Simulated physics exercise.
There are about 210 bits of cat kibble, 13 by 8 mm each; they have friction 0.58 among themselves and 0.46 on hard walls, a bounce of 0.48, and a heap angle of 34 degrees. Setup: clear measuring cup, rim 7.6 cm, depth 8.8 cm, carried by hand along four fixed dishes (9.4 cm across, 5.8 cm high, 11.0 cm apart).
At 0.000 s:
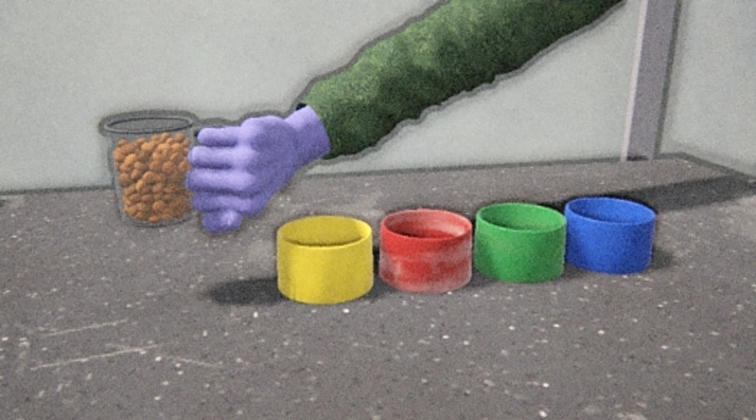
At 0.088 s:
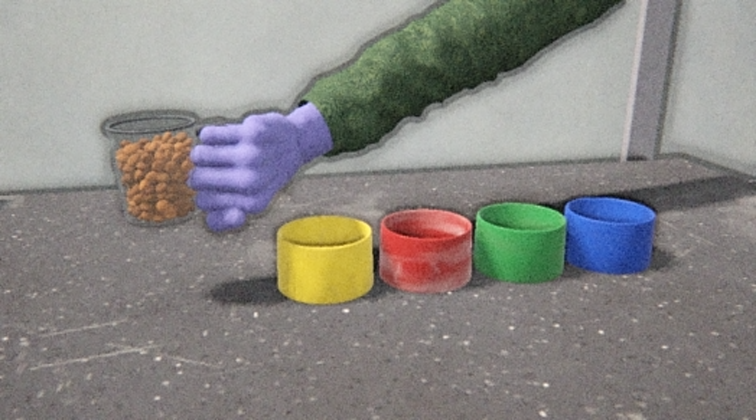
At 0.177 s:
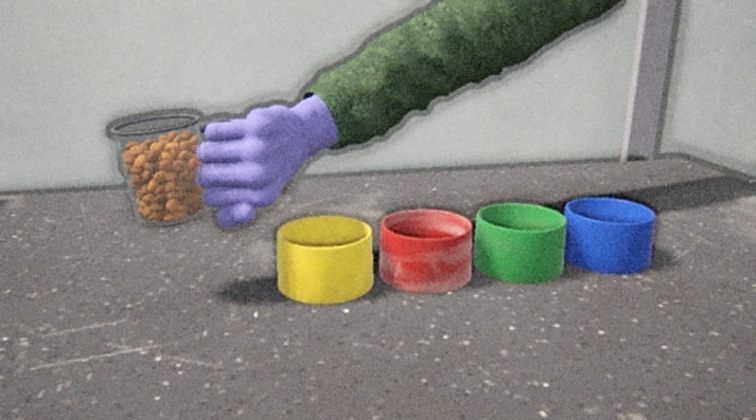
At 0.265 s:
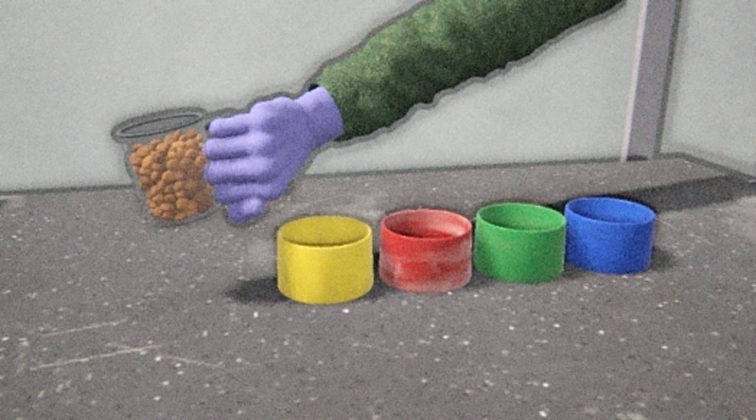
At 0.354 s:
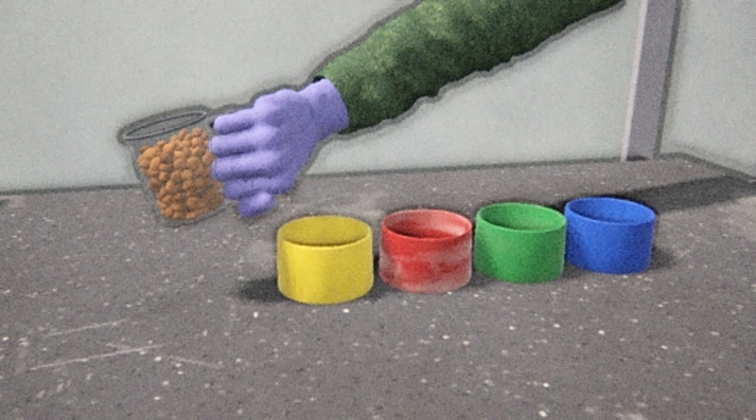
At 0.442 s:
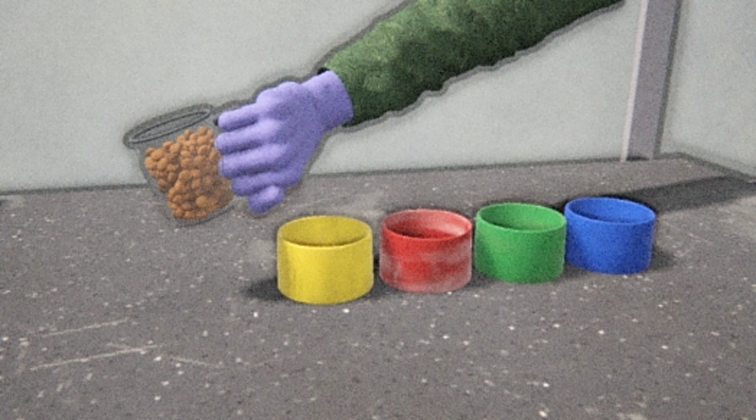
Purple-gloved hand in green sleeve moving a clear cup of brown kibble slightly right, tilting it left, near four colourful dishes.
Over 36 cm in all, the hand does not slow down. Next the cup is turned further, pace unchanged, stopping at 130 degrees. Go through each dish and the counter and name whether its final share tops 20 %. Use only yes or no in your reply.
Red dish: No; blue dish: No; green dish: No; yellow dish: Yes; counter: No.
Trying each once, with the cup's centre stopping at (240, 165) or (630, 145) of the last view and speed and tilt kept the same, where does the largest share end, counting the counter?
The winner: Counter, then yellow.
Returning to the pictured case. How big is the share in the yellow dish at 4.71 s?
Some 90 in a hundred by then.
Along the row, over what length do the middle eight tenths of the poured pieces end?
The stretch is around 6 cm long.
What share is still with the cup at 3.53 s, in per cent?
Roughly 0 in a hundred.
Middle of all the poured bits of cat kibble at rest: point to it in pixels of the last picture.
I'd put it at about (331, 261).
After 2.29 s, tilt 100 degrees; cup holds 90 %, yellow 5 %.
After 3.53 s, tilt 130 degrees; cup holds 0 %, yellow 90 %.
Then, at 4.71 s, tilt 130 degrees; cup holds 0 %, yellow 90 %.
By 5.0 s all is still; red 0 %, blue 0 %, green 0 %, yellow 90 %, counter 10 %.
